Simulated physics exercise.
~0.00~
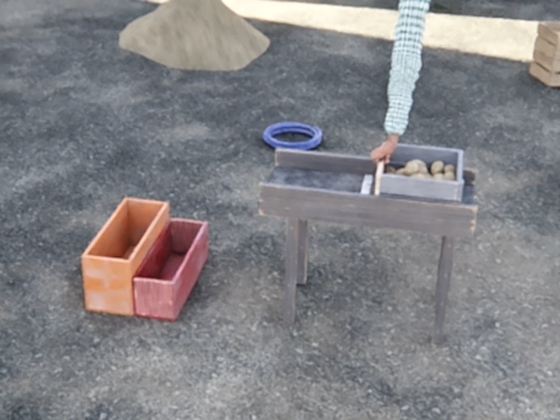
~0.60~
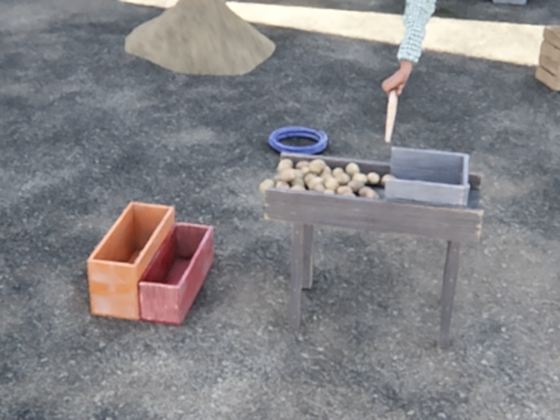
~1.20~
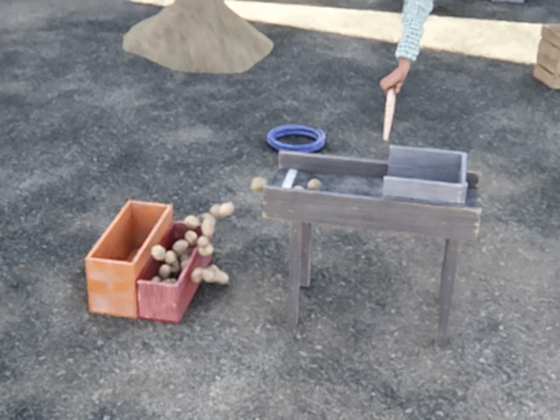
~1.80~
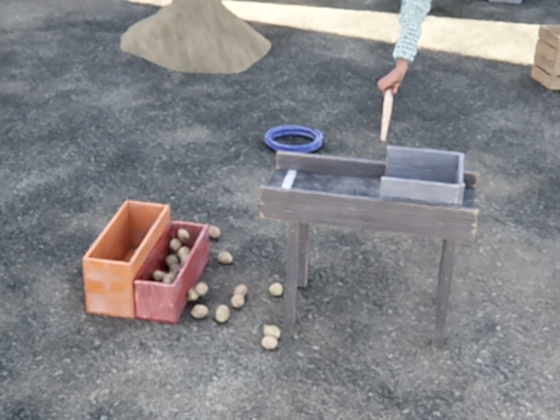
On grey asphalt, a hand lifting a gate, potatoes running left off a raised belt, most landing in a red bin, others on the ground.
